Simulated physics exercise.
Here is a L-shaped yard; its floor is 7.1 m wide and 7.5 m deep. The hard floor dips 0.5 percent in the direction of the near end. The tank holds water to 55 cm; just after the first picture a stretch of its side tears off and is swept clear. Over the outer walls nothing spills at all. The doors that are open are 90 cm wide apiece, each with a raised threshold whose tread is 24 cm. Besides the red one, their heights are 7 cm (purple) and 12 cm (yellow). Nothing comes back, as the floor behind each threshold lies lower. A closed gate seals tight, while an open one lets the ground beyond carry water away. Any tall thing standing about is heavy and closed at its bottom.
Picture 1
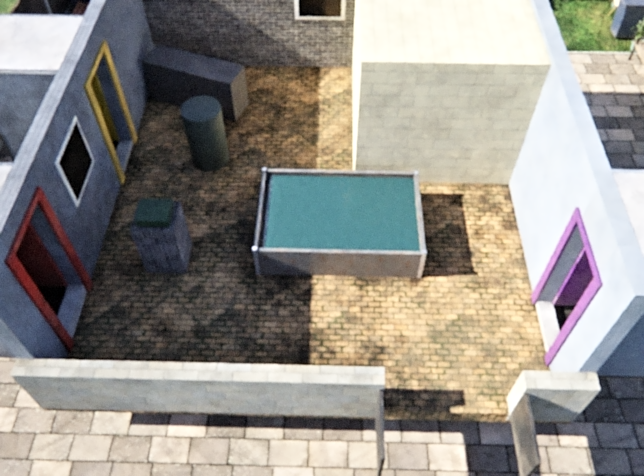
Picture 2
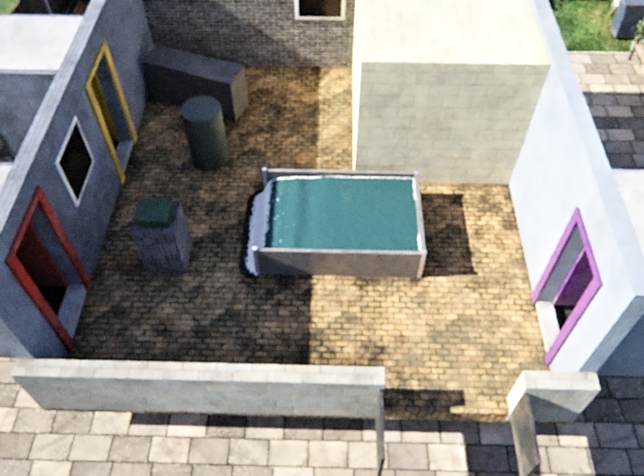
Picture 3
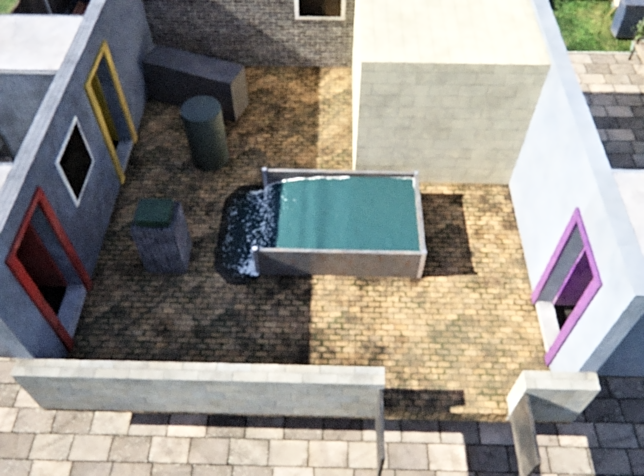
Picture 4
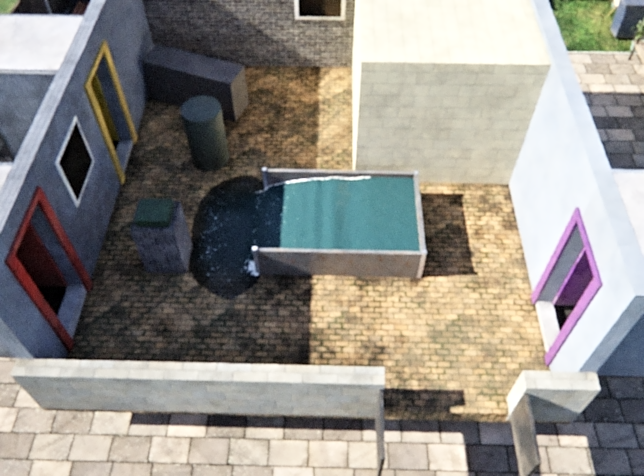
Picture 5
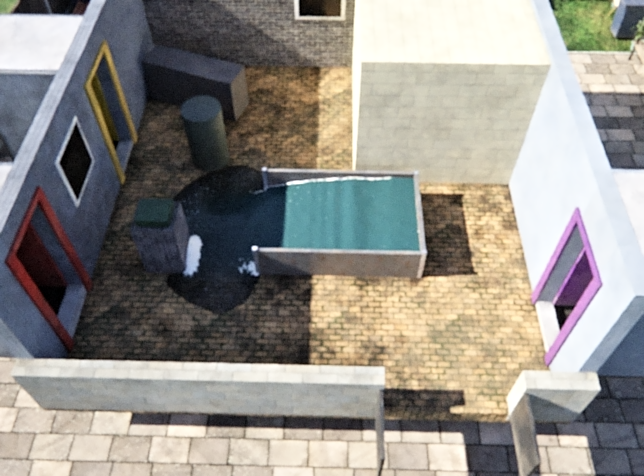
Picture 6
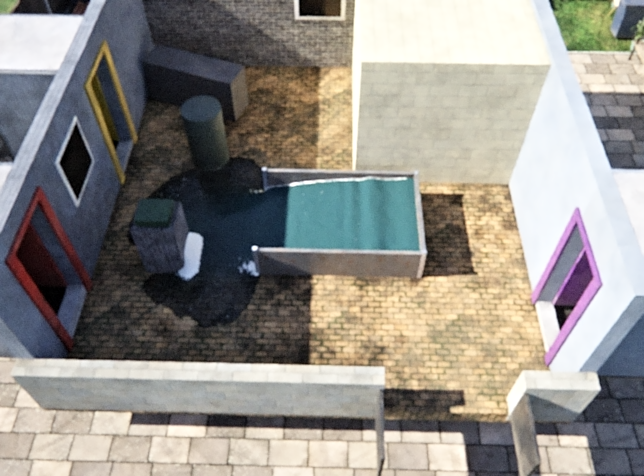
A walled, brick-paved yard in sunlight and shadow is seen from a high, fixed viewpoint. A pale-walled tank of teal water stands near the middle, with a grey block and a dark green cylinder to its left, a red-framed doorway and a yellow-framed one on the left wall, and a purple-framed one at right. The tank's left side opens and water pours out, spreading darkly leftward over the bricks, foaming against the grey block and wrapping around it.
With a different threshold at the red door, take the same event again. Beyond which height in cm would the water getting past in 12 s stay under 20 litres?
I would say 12 cm.
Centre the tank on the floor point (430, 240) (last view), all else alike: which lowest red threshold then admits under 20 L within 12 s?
It should be around 14.5 cm high.
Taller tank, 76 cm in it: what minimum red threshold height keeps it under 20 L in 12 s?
Roughly 17 cm high.
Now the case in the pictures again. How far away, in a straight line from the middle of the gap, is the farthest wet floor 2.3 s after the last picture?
Close to 5.2 metres, I'd say.
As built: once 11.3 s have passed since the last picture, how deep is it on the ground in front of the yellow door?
Depth: Near 4.5 cm.
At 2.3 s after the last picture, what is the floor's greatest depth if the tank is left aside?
Around 28 centimetres.
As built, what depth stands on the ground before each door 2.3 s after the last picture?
In cm: Red 10, purple 0, yellow 21.
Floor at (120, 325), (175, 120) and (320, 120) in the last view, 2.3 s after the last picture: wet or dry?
In that order: Flooded, under water, still dry.
Then, 0.7 s after the last picture water covers 20 % of the floor, deepest (35 cm) near (198, 247); 3 cm at the red door, 0 litres in over its 21 cm threshold.
Then, 2.3 s after the last picture water covers 40 % of the floor, deepest (28 cm) near (155, 105); 10 cm at the red door, 0 litres in over its 21 cm threshold.
Then, 11.3 s after the last picture water covers 95 % of the floor, deepest (10 cm) near (420, 211); 6 cm at the red door, 0 litres in over its 21 cm threshold.
At the red door as built, the water peaked near 16 cm, 3.9 s after the last picture.
With a threshold of 10 cm, 33 litres would have come in within the 12 s; with 14 cm, 9 litres. So under 20 litres takes about 12 cm.
